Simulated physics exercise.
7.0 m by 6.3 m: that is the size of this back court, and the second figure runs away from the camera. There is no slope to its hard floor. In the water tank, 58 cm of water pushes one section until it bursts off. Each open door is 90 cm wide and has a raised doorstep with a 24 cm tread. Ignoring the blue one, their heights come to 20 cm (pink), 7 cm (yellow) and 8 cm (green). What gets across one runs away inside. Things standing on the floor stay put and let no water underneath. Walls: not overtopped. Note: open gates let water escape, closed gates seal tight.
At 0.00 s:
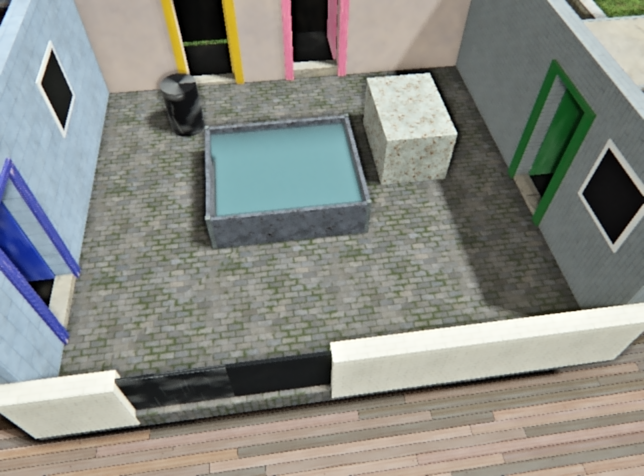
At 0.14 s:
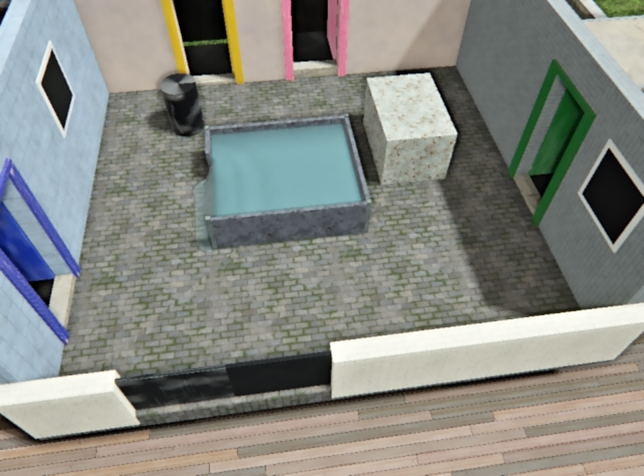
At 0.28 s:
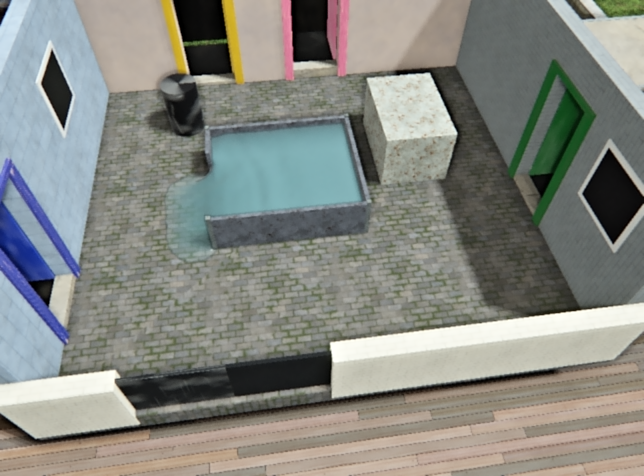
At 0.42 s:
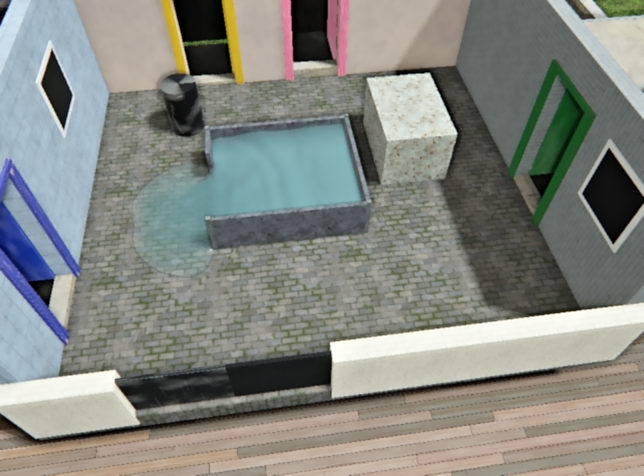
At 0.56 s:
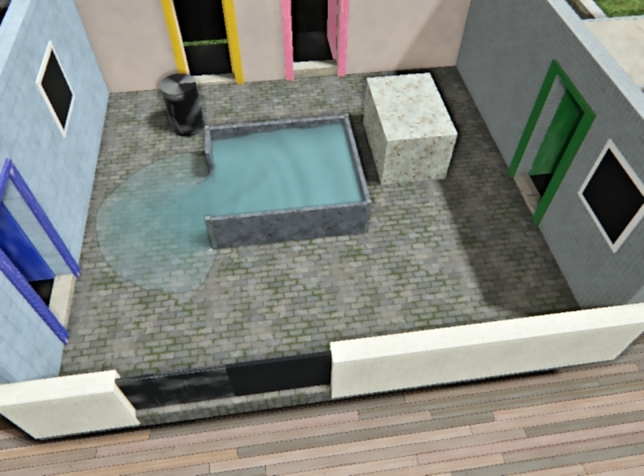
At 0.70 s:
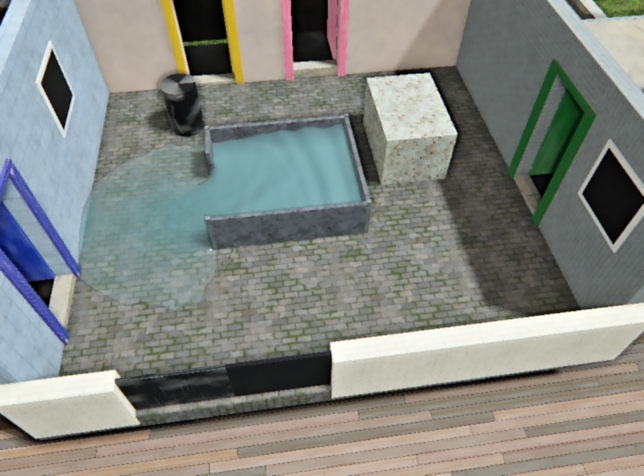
Water pours from the tank's open left side and spreads across the paved court floor.
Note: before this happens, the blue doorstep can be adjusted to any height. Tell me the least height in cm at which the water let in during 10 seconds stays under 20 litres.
It should be about 18 cm.
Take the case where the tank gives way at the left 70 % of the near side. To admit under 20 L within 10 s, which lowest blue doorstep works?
Minimum height: Approx. 12.0 cm.
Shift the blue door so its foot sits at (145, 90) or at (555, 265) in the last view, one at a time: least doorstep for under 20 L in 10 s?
Minimums: Roughly 17 cm and 7.0 cm.
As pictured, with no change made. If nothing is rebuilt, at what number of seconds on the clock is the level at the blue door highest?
Some 1.8 s, more or less.
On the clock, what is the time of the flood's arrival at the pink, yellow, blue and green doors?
Pink 3.8 s, yellow 2.8 s, blue 0.9 s, green 6.0 s.
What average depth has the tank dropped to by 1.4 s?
The mean depth is roughly 39 cm.
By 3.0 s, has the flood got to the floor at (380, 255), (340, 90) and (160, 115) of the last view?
Listed order - unwetted, unwetted, soaked through.
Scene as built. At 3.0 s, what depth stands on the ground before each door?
Pink door 0 cm, yellow door 7 cm, blue door 19 cm, green door 0 cm.
After 1.4 s water covers 20 % of the floor, deepest (36 cm) near (97, 234); 20 cm at the blue door, 1 litre in over its 12 cm doorstep.
After 3.0 s water covers 30 % of the floor, deepest (34 cm) near (54, 408); 19 cm at the blue door, 54 litres in over its 12 cm doorstep.
After 10.0 s water covers 95 % of the floor, deepest (11 cm) near (486, 141); 7 cm at the blue door, 75 litres in over its 12 cm doorstep.
At the blue door as built, the water arrived by 1.0 s and peaked near 23 cm at 1.8 s.
With a doorstep of 15.5 cm, 39 litres would have come in within the 10 s; with 21.5 cm, 8 litres. So under 20 litres takes about 18 cm.
